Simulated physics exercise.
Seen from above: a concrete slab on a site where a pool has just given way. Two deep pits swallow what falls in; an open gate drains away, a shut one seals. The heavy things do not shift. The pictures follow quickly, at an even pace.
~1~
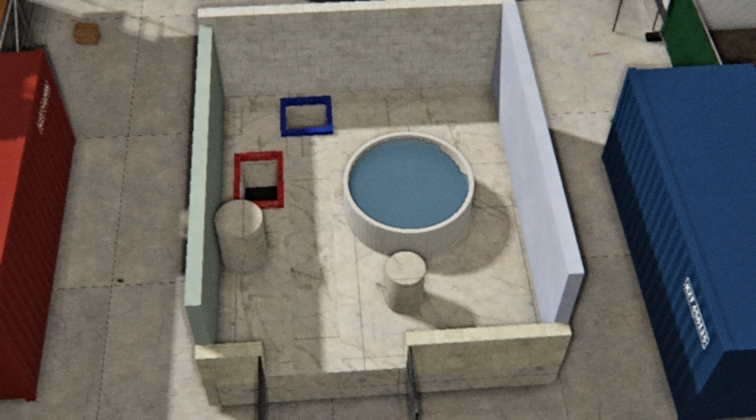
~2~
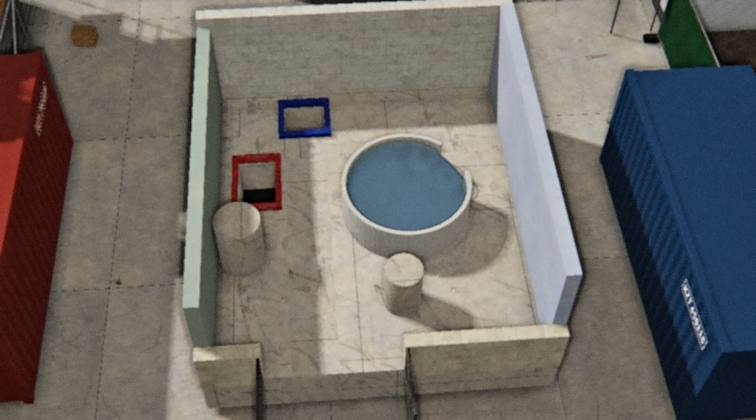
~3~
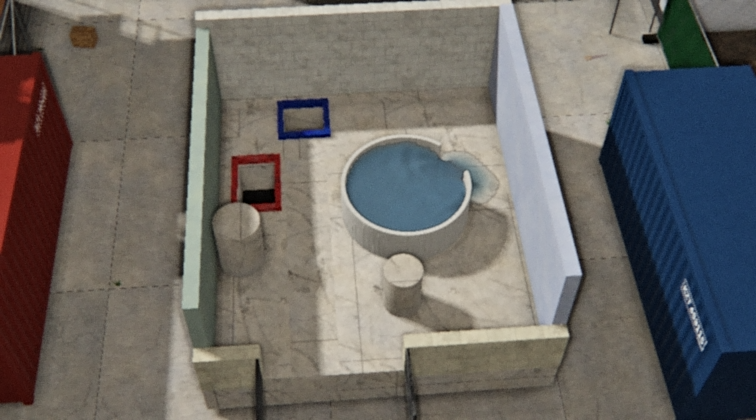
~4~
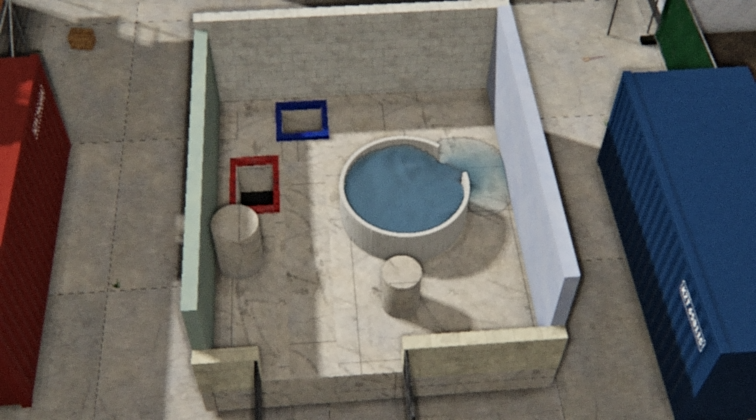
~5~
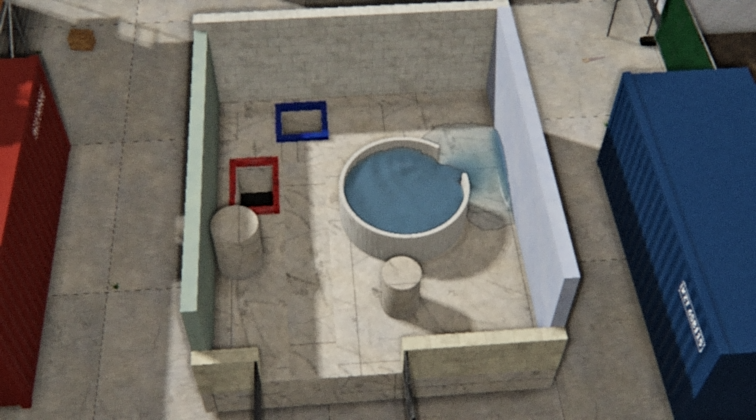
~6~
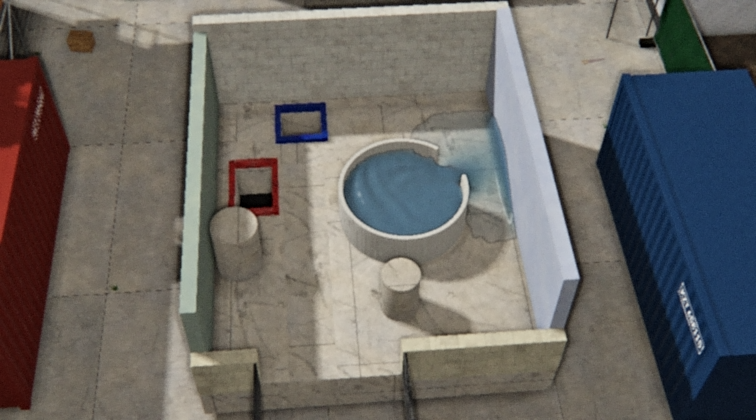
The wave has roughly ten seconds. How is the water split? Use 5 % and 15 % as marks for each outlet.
The gate takes between 5 and 15 %; the blue pit takes between 5 and 15 %; the red pit takes under 5 %.
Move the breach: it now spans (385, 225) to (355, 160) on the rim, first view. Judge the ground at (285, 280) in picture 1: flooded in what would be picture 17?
There: Under water.
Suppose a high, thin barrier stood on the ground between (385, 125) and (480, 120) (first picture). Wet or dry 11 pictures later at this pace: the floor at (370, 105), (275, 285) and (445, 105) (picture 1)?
In that order: Awash, free of water, awash.
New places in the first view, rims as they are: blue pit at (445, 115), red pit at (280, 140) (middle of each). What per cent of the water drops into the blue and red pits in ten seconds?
Roughly, in per cent: Blue 20, red 2.
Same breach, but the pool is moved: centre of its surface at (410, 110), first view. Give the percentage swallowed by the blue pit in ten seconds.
Per cent: Blue 0.
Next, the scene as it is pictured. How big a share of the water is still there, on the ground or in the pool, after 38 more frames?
About 92 per cent.
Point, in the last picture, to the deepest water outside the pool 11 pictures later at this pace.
At about (473, 93).
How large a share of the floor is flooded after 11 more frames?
About 35 per cent.
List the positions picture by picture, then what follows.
In the first picture, the round pool at (409, 183) is whole and still.
In the second picture, the front is at (475, 191), out from the gap at (453, 175).
In the third picture, the front is at (468, 156), out from the gap at (452, 177).
In the fourth picture, water pours out at (451, 178) and has run to (500, 156).
In the fifth picture, the front is at (494, 130), out from the gap at (451, 179).
In the sixth picture, the front is at (489, 114), out from the gap at (450, 180).
A moment on, water covers 15 % of the floor; the gate 0 %, the blue pit 0 %, the red pit 0 %.
Next, water covers 35 % of the floor; the gate 0 %, the blue pit 0 %, the red pit 0 %.
Then, water covers 55 % of the floor; the gate 0 %, the blue pit 3 %, the red pit 0 %.
Later, water covers 90 % of the floor; the gate 1 %, the blue pit 7 %, the red pit 1 %.
In the end, water covers 95 % of the floor; the gate 8 %, the blue pit 9 %, the red pit 1 %.
